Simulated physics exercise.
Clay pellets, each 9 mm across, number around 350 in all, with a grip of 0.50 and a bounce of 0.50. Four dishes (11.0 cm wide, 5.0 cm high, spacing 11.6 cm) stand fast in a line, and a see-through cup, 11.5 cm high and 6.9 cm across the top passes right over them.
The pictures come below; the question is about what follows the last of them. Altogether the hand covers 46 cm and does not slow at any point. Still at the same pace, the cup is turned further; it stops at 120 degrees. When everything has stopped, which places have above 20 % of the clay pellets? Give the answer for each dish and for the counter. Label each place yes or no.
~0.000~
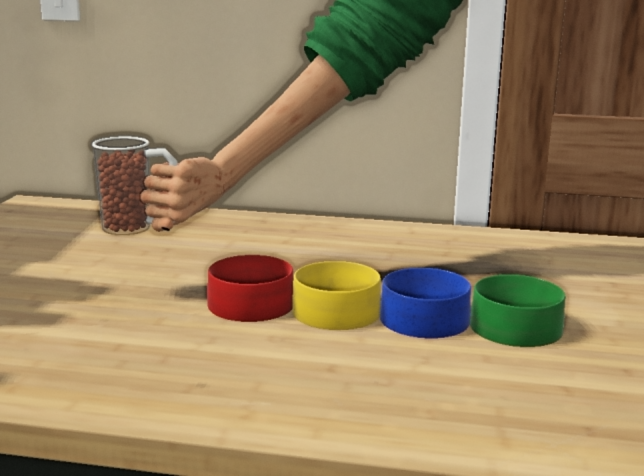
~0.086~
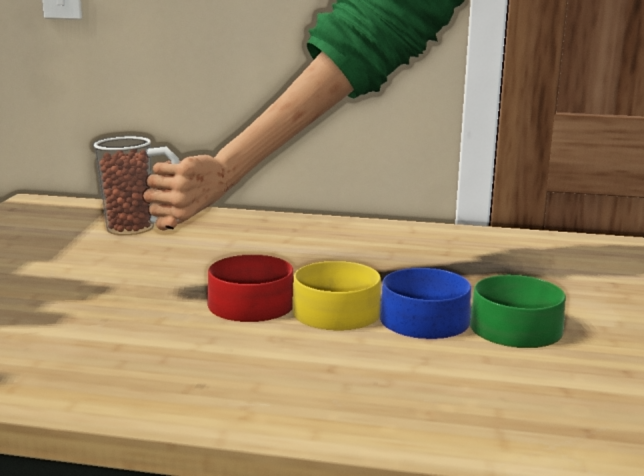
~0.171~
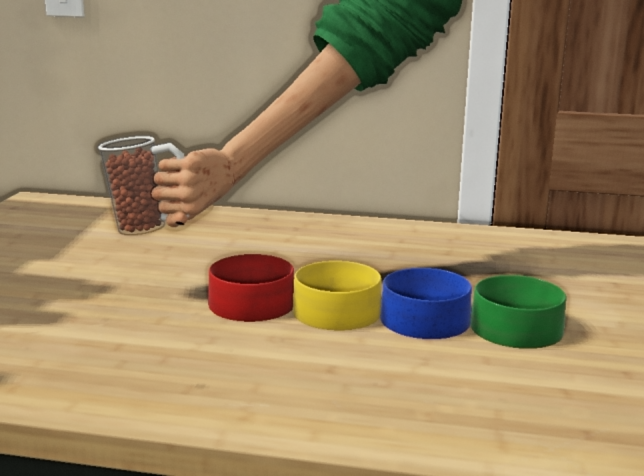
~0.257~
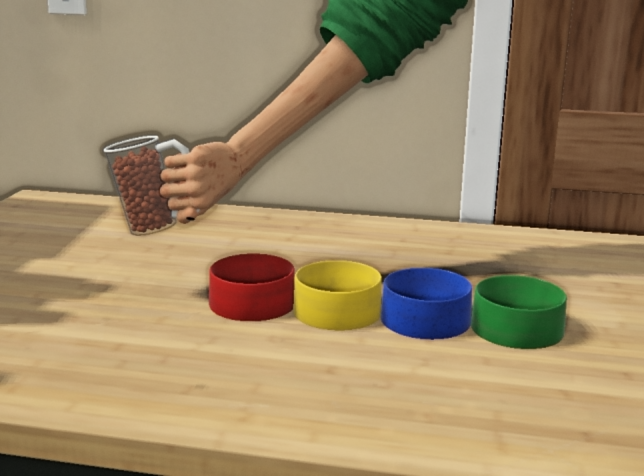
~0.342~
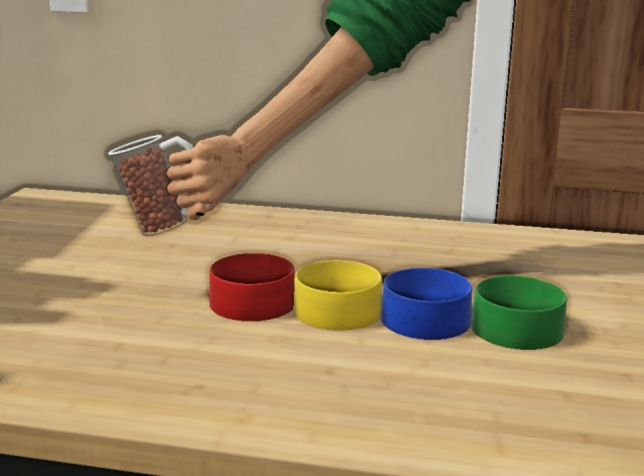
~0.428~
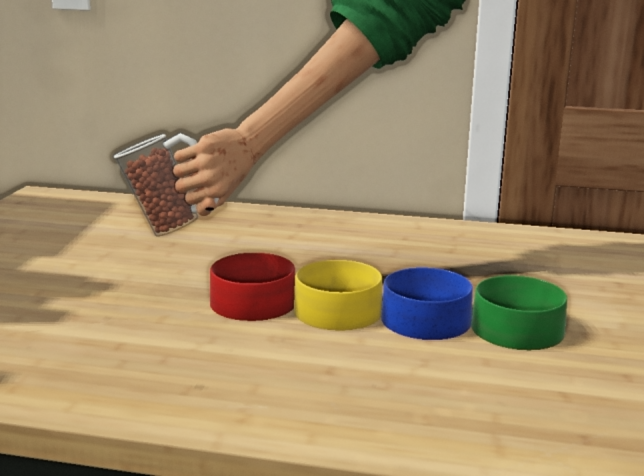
Red dish: Yes. Blue dish: No. Green dish: No. Yellow dish: No. Counter: No.
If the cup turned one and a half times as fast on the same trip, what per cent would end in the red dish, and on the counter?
Result - red: 20; counter: 80.
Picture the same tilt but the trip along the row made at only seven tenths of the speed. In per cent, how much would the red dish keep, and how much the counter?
Shares: Red 20, counter 80.
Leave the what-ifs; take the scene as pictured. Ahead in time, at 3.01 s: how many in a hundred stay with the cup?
Somewhere near 0 per cent of the load.
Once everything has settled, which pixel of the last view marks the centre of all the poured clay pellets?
(254, 288).
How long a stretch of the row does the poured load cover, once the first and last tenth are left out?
7 cm.
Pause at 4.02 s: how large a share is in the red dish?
Share at that time: Approx. 95 per cent.
After 1.98 s, tilt 120 degrees; cup holds 55 %, red 35 %.
After 3.01 s, tilt 120 degrees; cup holds 0 %, red 95 %.
Then, at 4.02 s, tilt 120 degrees; cup holds 0 %, red 95 %.
By 4.3 s all is still; red 95 %, blue 0 %, green 0 %, yellow 0 %, counter 5 %.
